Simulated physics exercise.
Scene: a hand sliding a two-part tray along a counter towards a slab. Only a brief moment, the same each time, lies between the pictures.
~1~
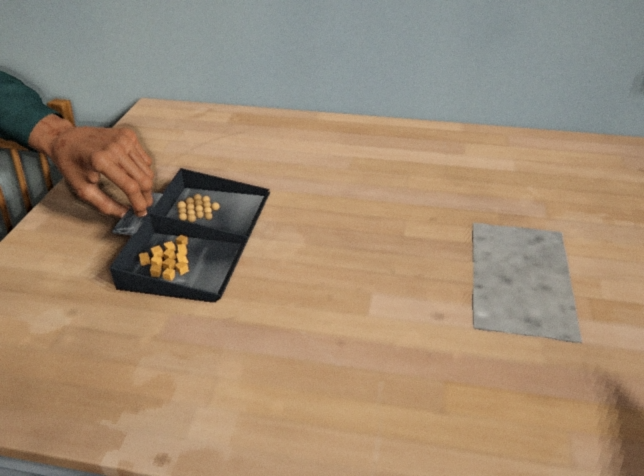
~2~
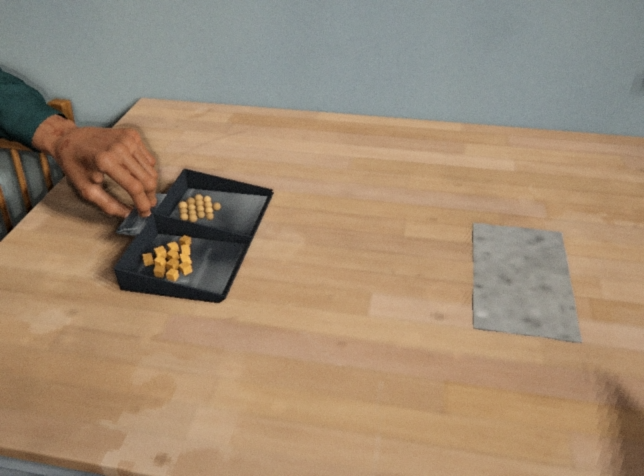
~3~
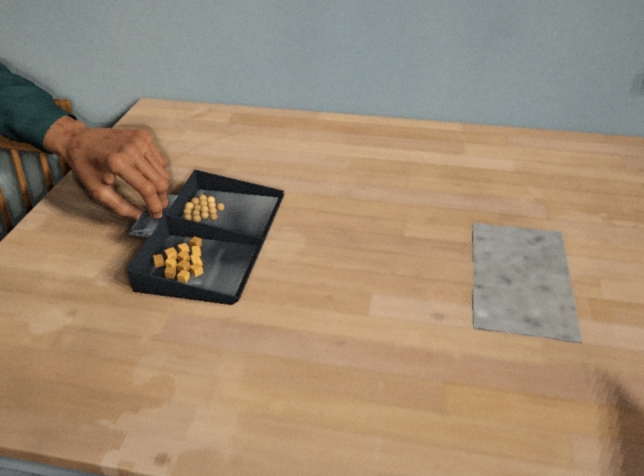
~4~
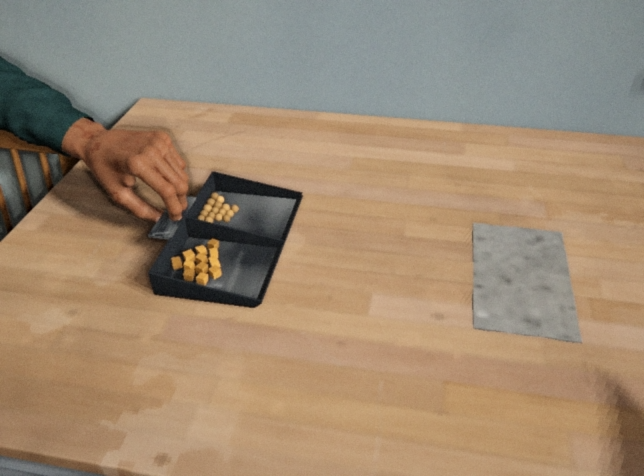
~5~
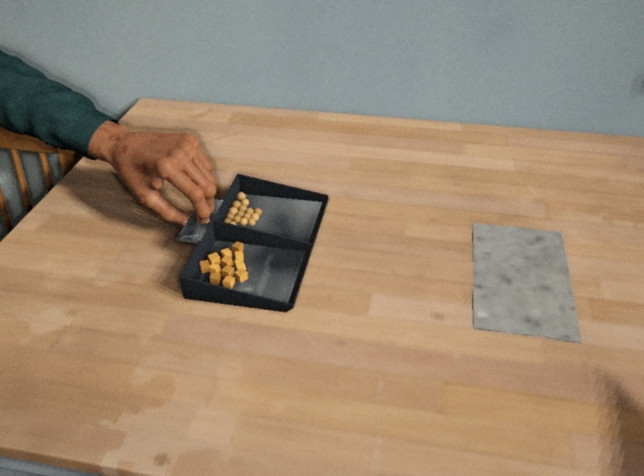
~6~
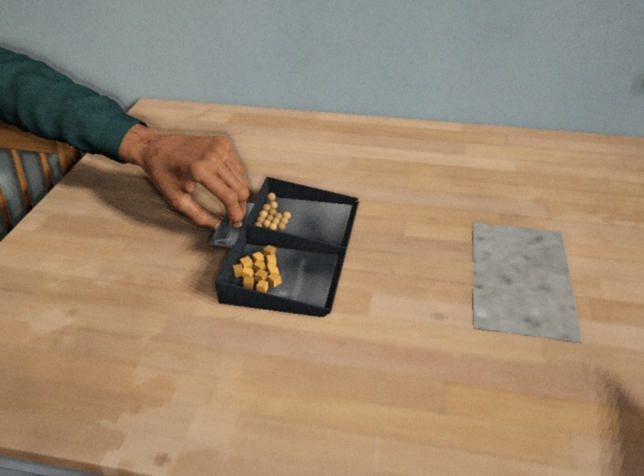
On a wooden tabletop, a hand in a green sleeve slid a dark two-part tray of orange chunks and small round pieces rightward, slowly then faster, partway towards a gray slab that stayed still.
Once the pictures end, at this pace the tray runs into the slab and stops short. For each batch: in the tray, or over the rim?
In this case the nearer batch is kept in, and the farther batch sheds part of its load too.
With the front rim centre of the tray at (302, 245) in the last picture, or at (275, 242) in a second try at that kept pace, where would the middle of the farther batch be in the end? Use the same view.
At about (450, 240), and at (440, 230).
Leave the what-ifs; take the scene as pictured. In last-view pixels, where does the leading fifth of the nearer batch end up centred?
Its middle rests roughly at (465, 305).
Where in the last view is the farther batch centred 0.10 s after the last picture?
Around (331, 227).
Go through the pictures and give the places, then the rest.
Front rim (248, 239), at rest; slab (525, 303); nearer batch (169, 256), a few croutons; farther batch (199, 209), a few round wooden beads, in the first frame.
Front rim (252, 239), hardly any of the way covered; farther batch (200, 209), in the second frame.
Front rim (264, 241), about a tenth of the way covered; nearer batch (184, 257), in the third frame.
Front rim (284, 243), roughly a quarter of the way covered; farther batch (215, 211), in the fourth frame.
Front rim (313, 247), roughly a third of the way covered; nearer batch (227, 263), in the fifth frame.
Front rim (346, 250), roughly half of the way covered; slab (525, 303); nearer batch (260, 267); farther batch (269, 219), in the sixth frame.
Then, 0.10 s later than the last frame, tray still sliding, front rim near (407, 257); nearer batch all inside; farther batch all inside.
Then, 0.30 s later than the last frame, tray stopped at the slab; nearer batch all inside, moved towards the front rim; farther batch all inside, moved towards the front rim.
Then, 0.51 s later than the last frame, tray stopped at the slab; nearer batch all inside, moved towards the front rim; farther batch roughly half out of the tray.
When it is over, tray stopped at the slab; nearer batch all inside, moved towards the front rim; farther batch roughly half out of the tray.
